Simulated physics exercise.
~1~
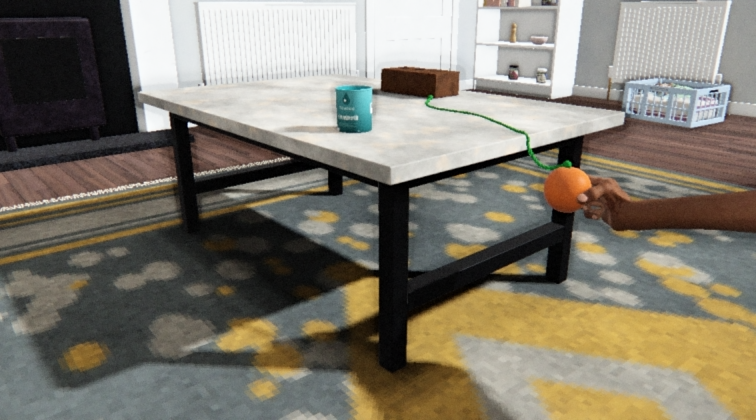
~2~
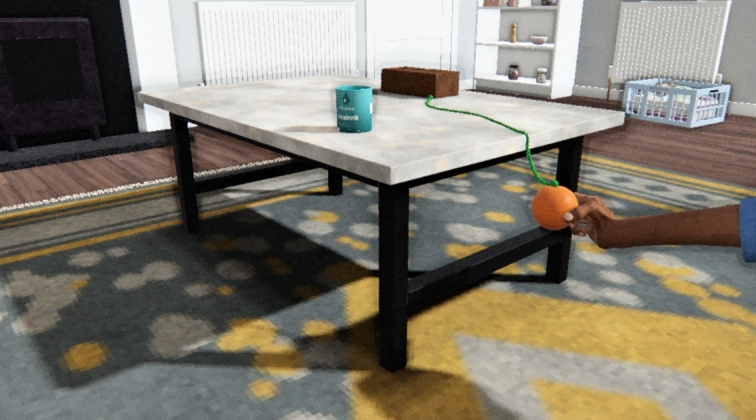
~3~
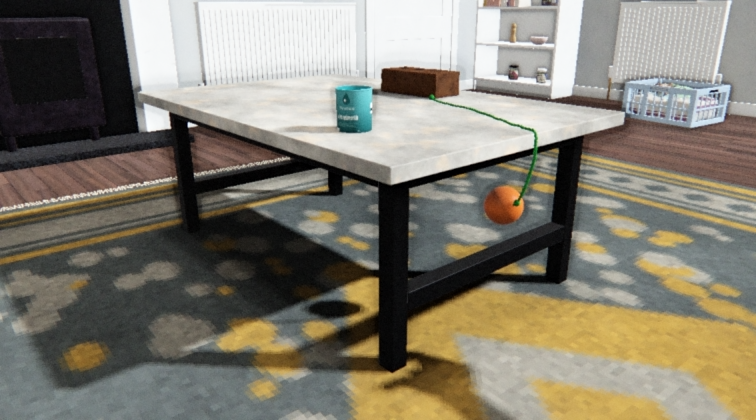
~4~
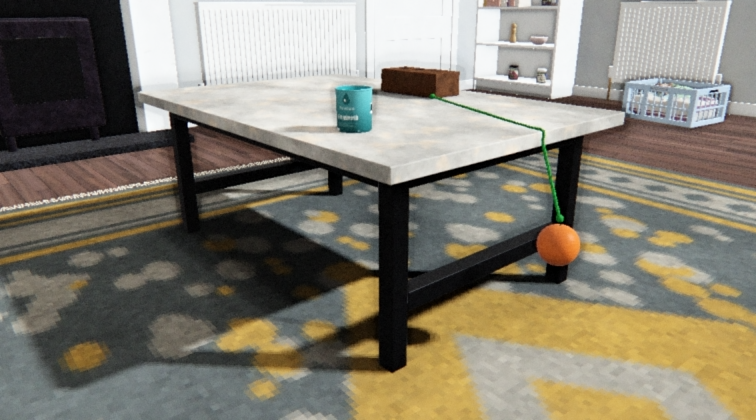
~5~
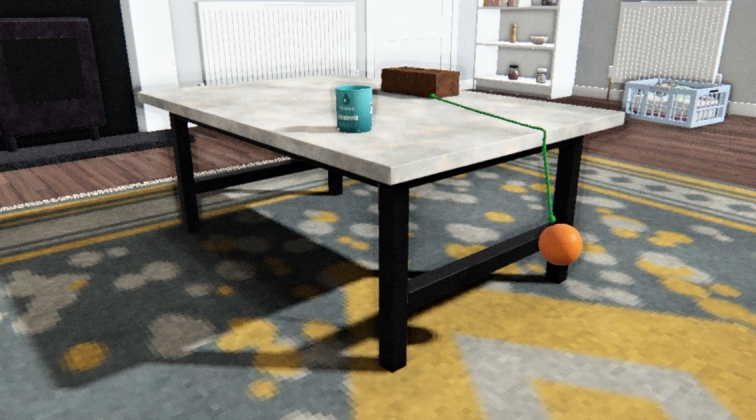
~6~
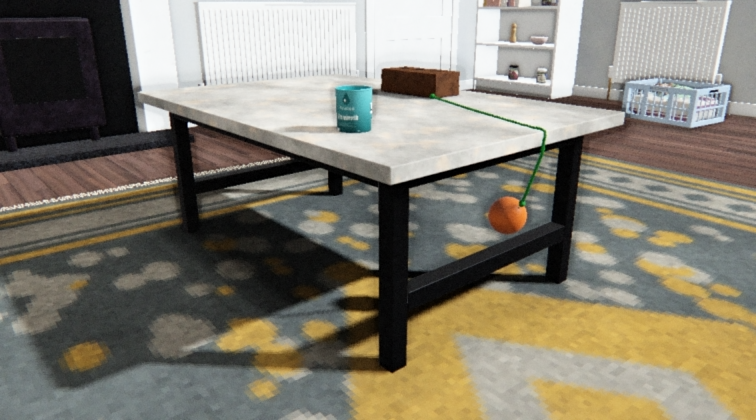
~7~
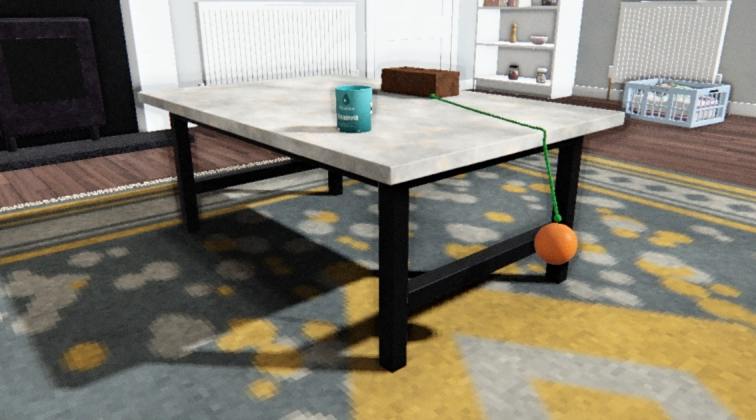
An orange hangs from a green shoelace at the right edge of a pale-topped coffee table with black legs, seen by a still camera in a living room with a patterned grey and yellow rug. The lace runs across the tabletop to a brown brick, with a turquoise cup standing to its left. At first a hand from the right holds the orange, shifting it slightly left and down. The hand lets go, and the orange swings left beneath the tabletop, then right and lower, left and up, and right again. It ends dangling above the rug, while brick and cup stay put.
